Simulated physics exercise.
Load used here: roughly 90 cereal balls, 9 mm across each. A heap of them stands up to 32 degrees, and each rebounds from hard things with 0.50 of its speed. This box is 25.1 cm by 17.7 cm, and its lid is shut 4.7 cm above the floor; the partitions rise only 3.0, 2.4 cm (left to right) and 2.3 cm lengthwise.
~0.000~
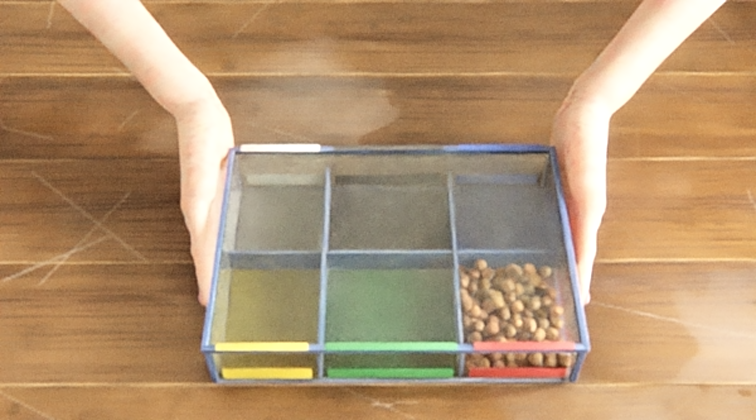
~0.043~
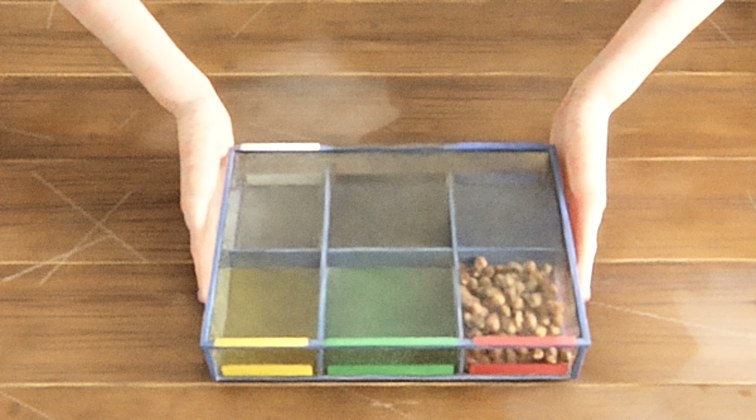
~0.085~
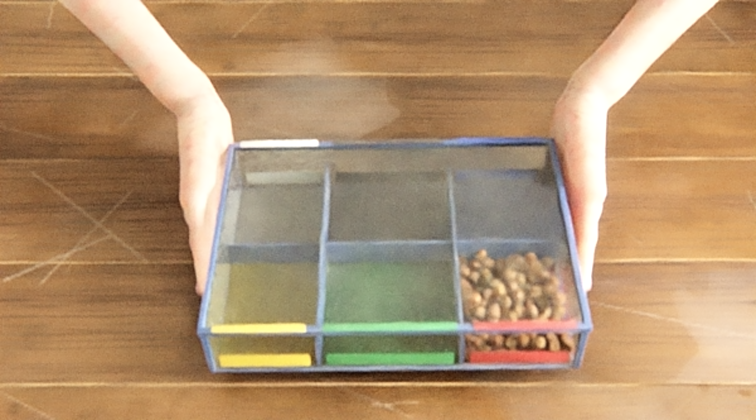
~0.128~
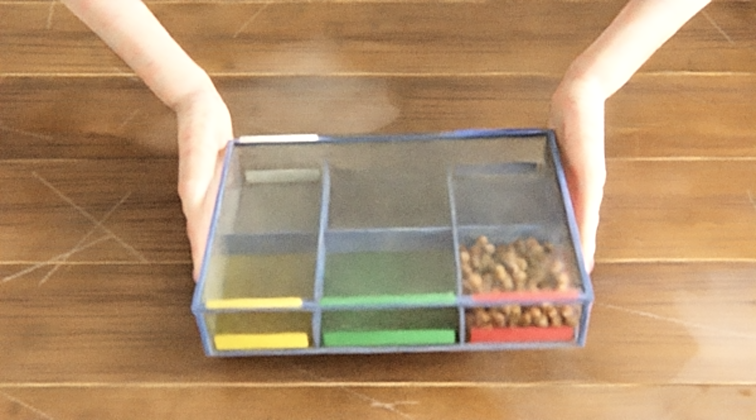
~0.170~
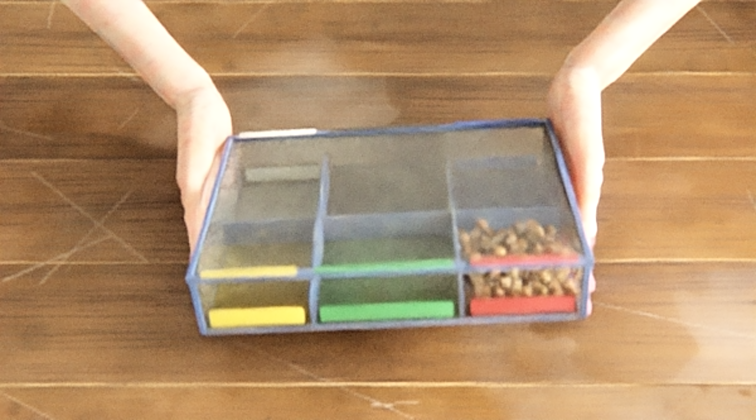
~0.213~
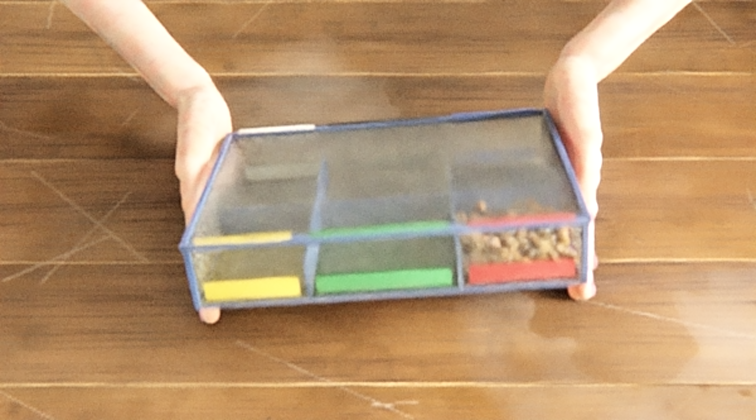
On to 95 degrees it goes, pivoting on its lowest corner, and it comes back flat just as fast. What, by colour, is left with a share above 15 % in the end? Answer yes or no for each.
Red: No, blue: Yes, green: No, yellow: No, white: No, black: Yes.
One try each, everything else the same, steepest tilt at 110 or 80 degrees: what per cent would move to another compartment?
About 100 and 70 per cent.
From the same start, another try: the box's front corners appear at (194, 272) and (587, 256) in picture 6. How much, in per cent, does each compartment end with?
In per cent, the final split is red 15, blue 50, green 0, yellow 0, white 0, black 35.
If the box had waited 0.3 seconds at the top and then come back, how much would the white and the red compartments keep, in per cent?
In that case white keeps 5% and red keeps 5%.
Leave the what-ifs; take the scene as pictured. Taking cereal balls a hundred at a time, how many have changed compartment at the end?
I'd put it at about 95 per cent.
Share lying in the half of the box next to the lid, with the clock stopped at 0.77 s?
Around 80 in a hundred, give or take.
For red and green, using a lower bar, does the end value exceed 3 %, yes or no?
Red yes, green no.
After 0.77 s, tilt 94 degrees; red 60 %, blue 25 %, green 5 %, black 15 %.
Then, at 1.14 s, tilt 40 degrees; red 5 %, blue 50 %, black 45 %.
Then, at 1.60 s, tilt 0 degrees; red 5 %, blue 50 %, black 45 %.
At rest (2.3 s), red 5 %, blue 50 %, green 0 %, yellow 0 %, white 0 %, black 45 %.
